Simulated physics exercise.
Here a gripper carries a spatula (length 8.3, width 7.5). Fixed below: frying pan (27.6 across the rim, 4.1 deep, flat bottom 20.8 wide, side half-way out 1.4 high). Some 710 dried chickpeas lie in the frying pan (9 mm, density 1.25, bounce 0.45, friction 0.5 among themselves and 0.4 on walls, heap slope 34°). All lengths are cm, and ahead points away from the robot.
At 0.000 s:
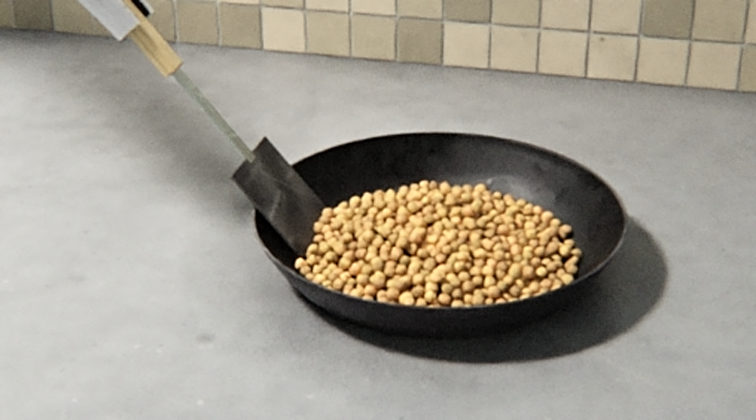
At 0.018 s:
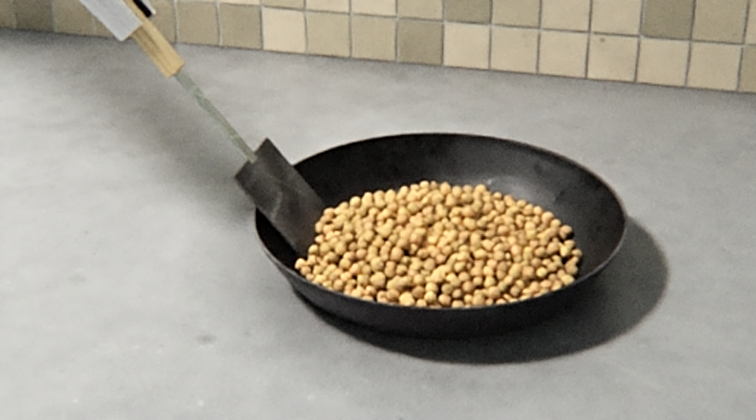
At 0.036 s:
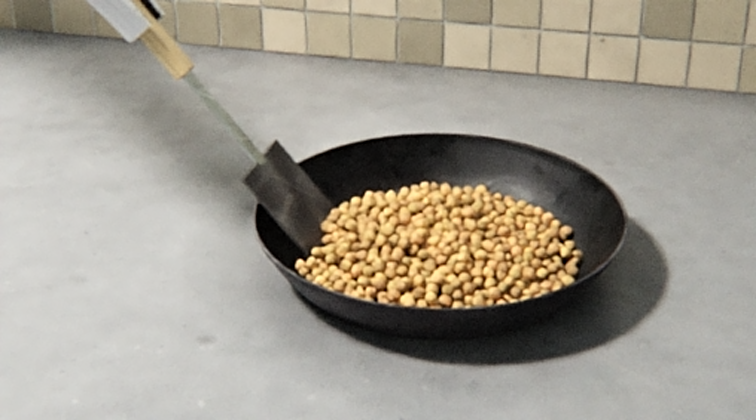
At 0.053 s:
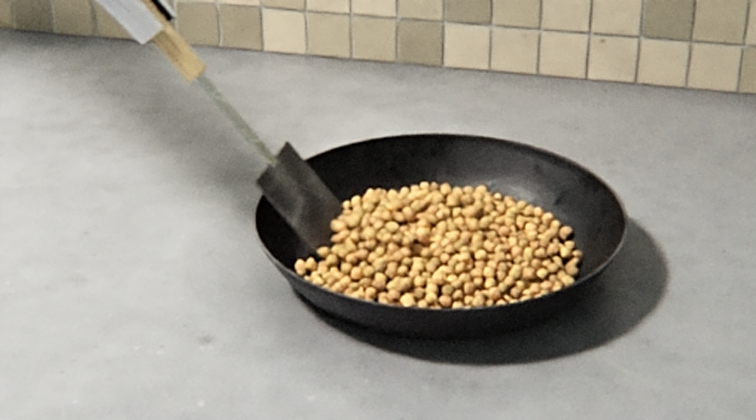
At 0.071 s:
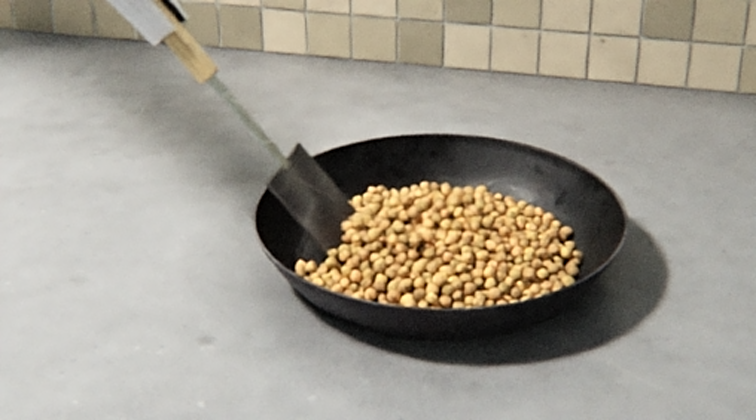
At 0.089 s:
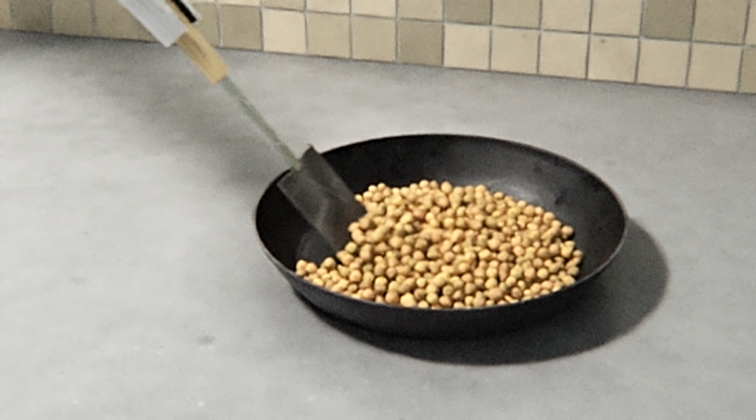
A gripper holding a dark spatula slides it slowly rightward against a heap of dried chickpeas in a black frying pan.
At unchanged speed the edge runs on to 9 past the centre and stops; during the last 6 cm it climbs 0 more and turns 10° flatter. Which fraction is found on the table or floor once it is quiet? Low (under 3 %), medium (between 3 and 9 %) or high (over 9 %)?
On the table or floor the share is low, under 3 %.
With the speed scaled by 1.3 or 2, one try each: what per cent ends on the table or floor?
About 5 and 5 per cent.
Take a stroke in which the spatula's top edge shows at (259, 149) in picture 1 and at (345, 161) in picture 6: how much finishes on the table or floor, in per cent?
Some 5 per cent.
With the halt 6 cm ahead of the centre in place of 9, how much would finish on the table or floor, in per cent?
It would be near 0 per cent.
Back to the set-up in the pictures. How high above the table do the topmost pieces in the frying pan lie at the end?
Roughly 5.5 cm.
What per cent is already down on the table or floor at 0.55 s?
Roughly 2 per cent.
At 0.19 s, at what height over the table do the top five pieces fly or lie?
About 3 cm.
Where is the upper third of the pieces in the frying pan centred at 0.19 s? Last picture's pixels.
At about (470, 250).
After 0.19 s, sloping 50°, highest piece 3 above the table; 712 in the frying pan.
After 0.29 s, sloping 46°, highest piece 4 above the table; 712 in the frying pan.
After 0.55 s, sloping 40°, highest piece 5 above the table; 701 in the frying pan, 11 on the table or floor.
After 1.60 s, sloping 40°, highest piece 5 above the table; 701 in the frying pan, 11 on the table or floor.
At rest, 701 in the frying pan, 11 on the table or floor. That is 2 % on the table or floor.
